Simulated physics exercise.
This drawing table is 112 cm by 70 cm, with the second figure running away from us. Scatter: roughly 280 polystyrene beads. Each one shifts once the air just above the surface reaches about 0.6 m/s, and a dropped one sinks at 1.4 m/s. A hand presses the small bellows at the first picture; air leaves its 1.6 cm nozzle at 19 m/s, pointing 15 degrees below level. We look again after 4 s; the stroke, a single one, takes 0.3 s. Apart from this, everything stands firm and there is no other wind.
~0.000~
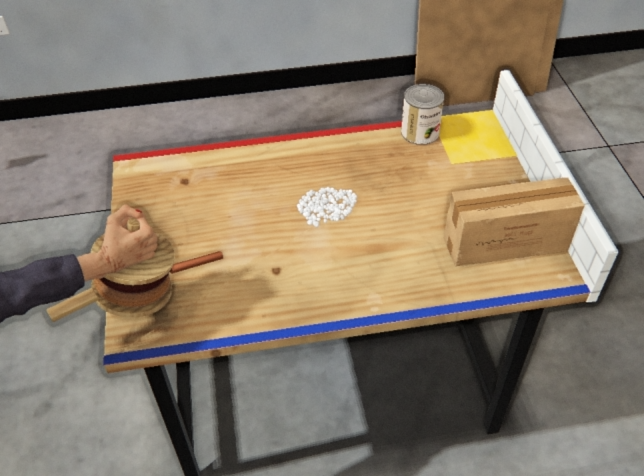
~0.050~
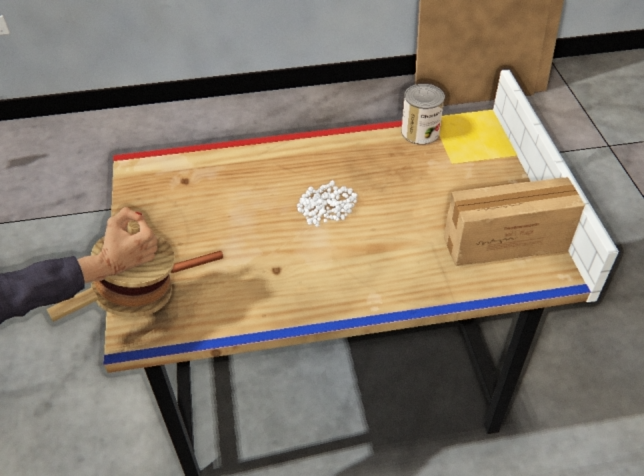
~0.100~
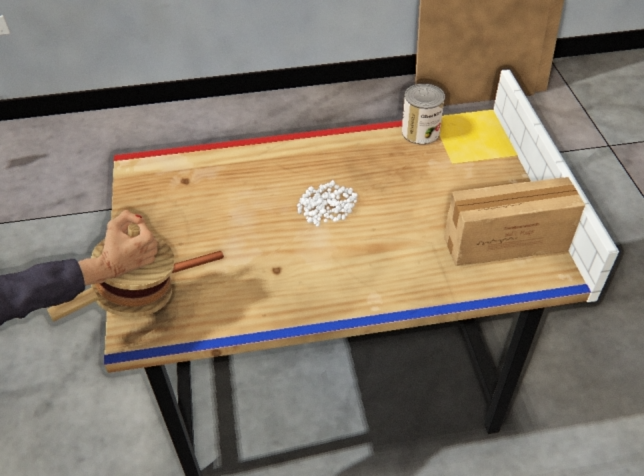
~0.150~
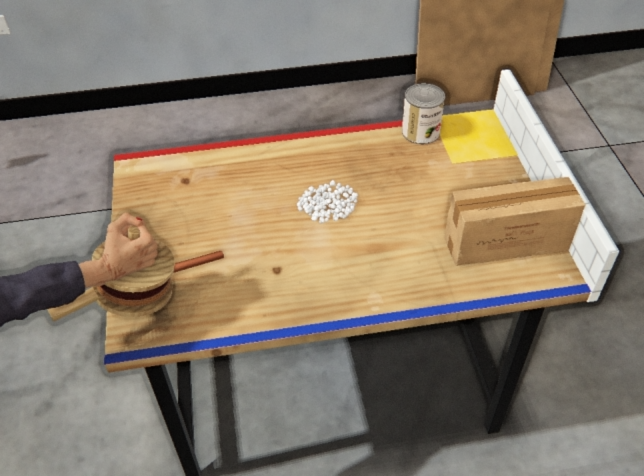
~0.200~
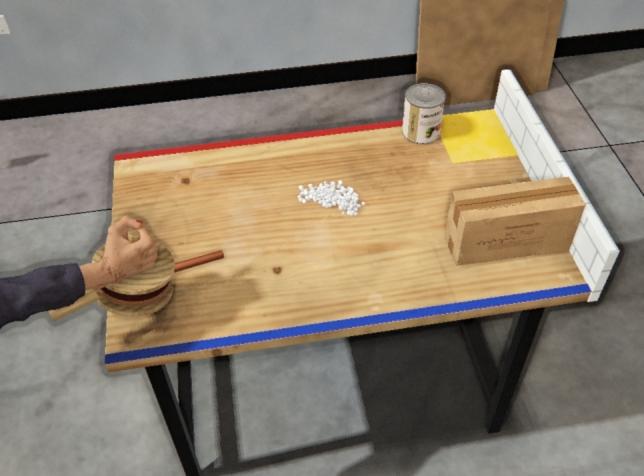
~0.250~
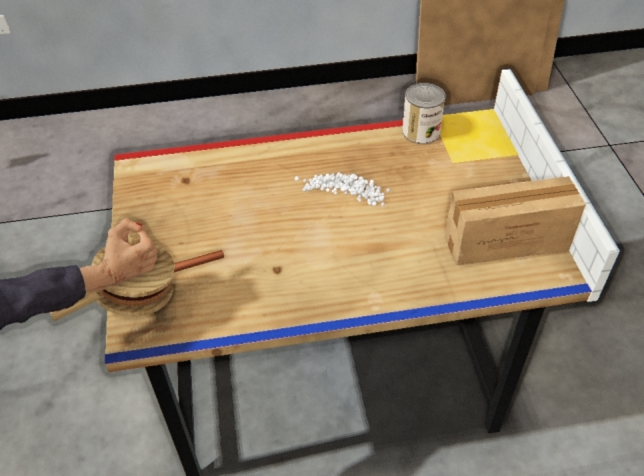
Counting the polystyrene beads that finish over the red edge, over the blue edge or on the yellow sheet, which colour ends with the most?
Red ends with the most.
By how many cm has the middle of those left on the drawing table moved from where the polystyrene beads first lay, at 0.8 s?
The middle is some 35 cm from where it began.
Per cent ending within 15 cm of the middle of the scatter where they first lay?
About 0 per cent.
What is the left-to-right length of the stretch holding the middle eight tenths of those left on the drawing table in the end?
I'd say close to 40 cm.
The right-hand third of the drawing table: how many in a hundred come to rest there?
Something close to 30 % ends up there.
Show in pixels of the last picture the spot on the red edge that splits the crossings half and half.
At roughly pixel (461, 114).
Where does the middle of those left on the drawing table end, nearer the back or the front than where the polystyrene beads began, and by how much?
Shift toward the far edge, approx. 25 cm.
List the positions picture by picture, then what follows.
The middle of the polystyrene beads is near (325, 207), none has stirred yet and the mouth of the small bellows is at (221, 255), in the first frame.
The middle of the polystyrene beads is near (325, 203), none has stirred yet, the red edge is centred on (309, 132), the yellow sheet is centred on (473, 136) and the blue edge is centred on (356, 327), in the second frame.
The middle of the polystyrene beads is near (325, 203), none has stirred yet, the top of a tin is at (425, 96) and the top of a box is at (518, 198), in the third frame.
The middle of the polystyrene beads is near (324, 201) and about 1 % have left their places, in the fourth frame.
The middle of the polystyrene beads is near (334, 198), the farthest in sight from the small bellows is at (349, 189) and about 50 % have left their places, in the fifth frame.
The middle of the polystyrene beads is near (348, 186), the farthest in sight from the small bellows is at (388, 191) and about 95 % have left their places, in the sixth frame.
After 0.8 s, 40 % are over the red edge, 18 % on the yellow sheet and 0 % over the blue edge; the middle of those left on the top is near (399, 136); 29 % are gone or lie where they will stay.
After 1.3 s, 53 % are over the red edge, 7 % on the yellow sheet and 0 % over the blue edge; the middle of those left on the top is near (389, 138); 94 % are gone or lie where they will stay.
After 2.2 s, 53 % are over the red edge, 7 % on the yellow sheet and 0 % over the blue edge; the middle of those left on the top is near (389, 138); 100 % are gone or lie where they will stay.
After 4.0 s, at the end, 53 % are over the red edge, 7 % on the yellow sheet and 0 % over the blue edge; the middle of those left on the top is near (389, 138).
